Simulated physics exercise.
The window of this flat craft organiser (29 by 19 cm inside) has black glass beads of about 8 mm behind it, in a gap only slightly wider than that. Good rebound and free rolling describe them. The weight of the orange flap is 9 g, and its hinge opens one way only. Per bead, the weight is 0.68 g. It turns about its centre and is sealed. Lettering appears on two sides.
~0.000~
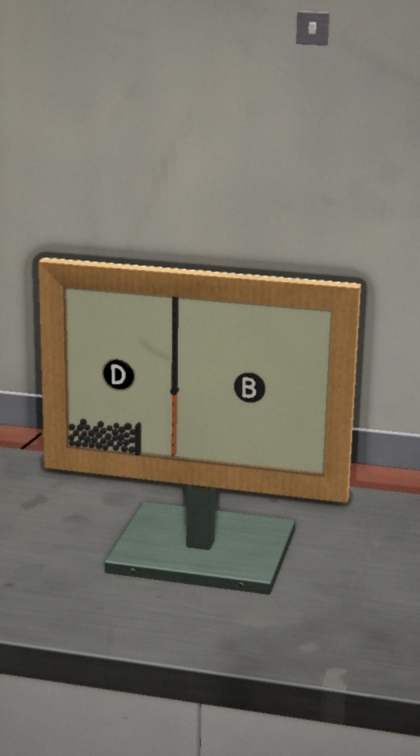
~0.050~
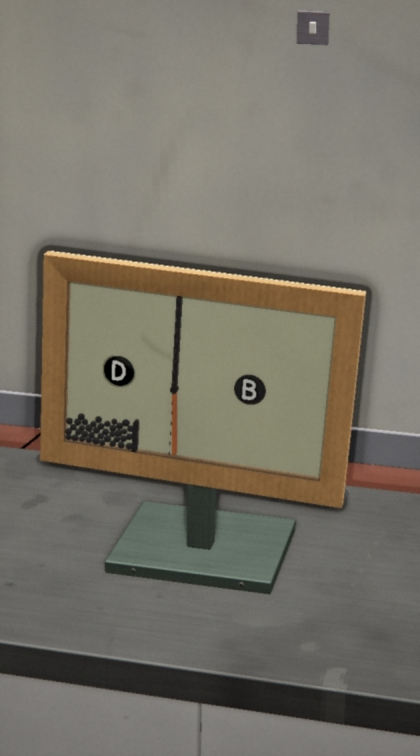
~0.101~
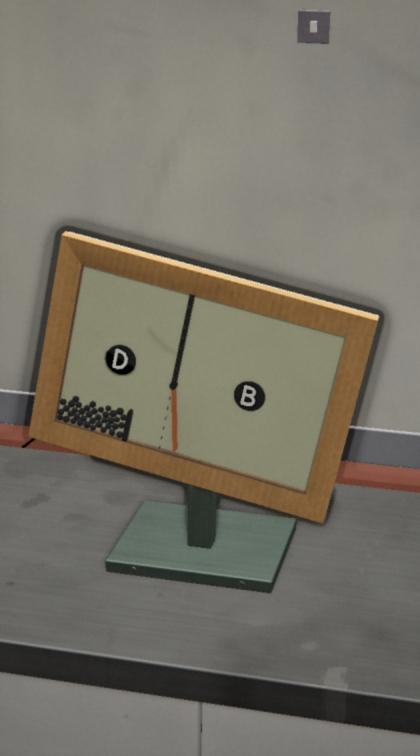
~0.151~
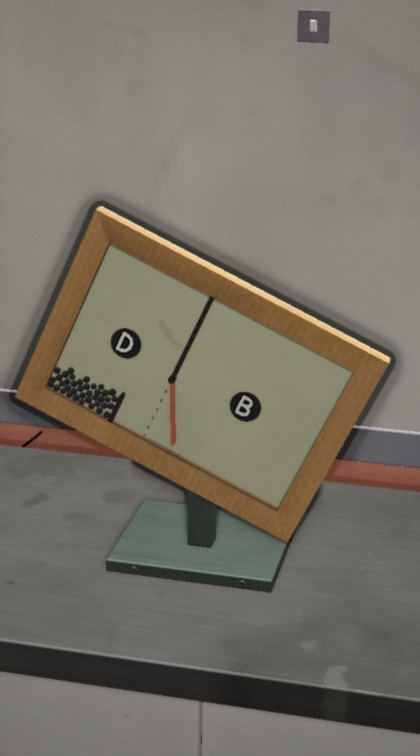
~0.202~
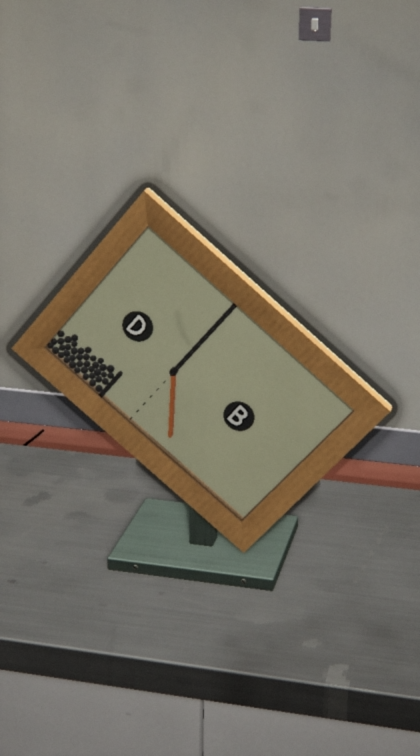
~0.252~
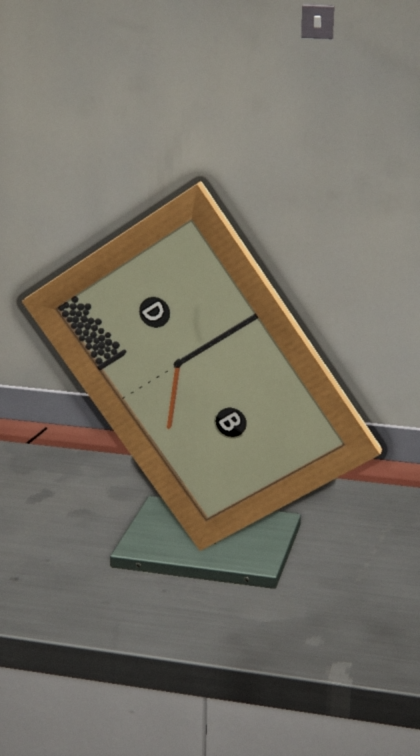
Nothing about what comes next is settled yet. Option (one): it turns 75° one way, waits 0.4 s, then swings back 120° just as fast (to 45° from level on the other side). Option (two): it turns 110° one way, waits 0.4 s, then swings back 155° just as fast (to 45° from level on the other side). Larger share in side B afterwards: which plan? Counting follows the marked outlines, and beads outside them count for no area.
One.
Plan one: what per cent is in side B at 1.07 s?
Share: About 60 percent.
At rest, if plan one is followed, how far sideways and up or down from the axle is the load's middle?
Some 2 cm right and 9 cm below.
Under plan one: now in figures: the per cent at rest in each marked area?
Side B: 60; side D: 40.
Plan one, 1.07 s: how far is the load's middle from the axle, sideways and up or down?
The middle sits around 3 cm right of it and 8 cm below it.
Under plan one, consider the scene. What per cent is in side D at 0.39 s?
About 100 %.
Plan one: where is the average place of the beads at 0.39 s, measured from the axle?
It sits around 9 cm to the left and around 7 cm up.
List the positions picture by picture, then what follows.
In the first picture, level; about 40 beads; beads centred (102, 437); top one (128, 426); orange flap (175, 390); B (250, 388), D (119, 375).
In the second picture, turned 3° clockwise; beads centred (100, 432); top one (81, 417).
In the third picture, turned 11° clockwise; beads centred (92, 417); top one (76, 399); wall ends (175, 381), (130, 412).
In the fourth picture, turned 24° clockwise; beads centred (83, 391); top one (71, 371); orange flap (172, 379).
In the fifth picture, turned 39° clockwise; beads centred (82, 360); top one (61, 334).
In the sixth picture, turned 54° clockwise; beads centred (89, 330); top one (75, 299); orange flap (178, 364) tilted 7°; B (231, 422), D (155, 312).
Plan one. By 0.39 s, it stands 75° clockwise; the beads' middle is 9 cm left of and 7 cm above the centre; D 100 %; orange flap open 58°.
By 1.07 s, it stands 14° clockwise; the beads' middle is 3 cm right of and 8 cm below the centre; B 60 %, D 40 %; orange flap open 25°.
By 1.34 s, it stands 45° anticlockwise; the beads' middle is 7 cm right of and 5 cm below the centre; B 60 %, D 40 %; orange flap shut.
Settled by 2.1 s, it stands 45° anticlockwise; B 60 %, D 40 %; orange flap shut.
Plan two would end with B 5 %, D 95 %.
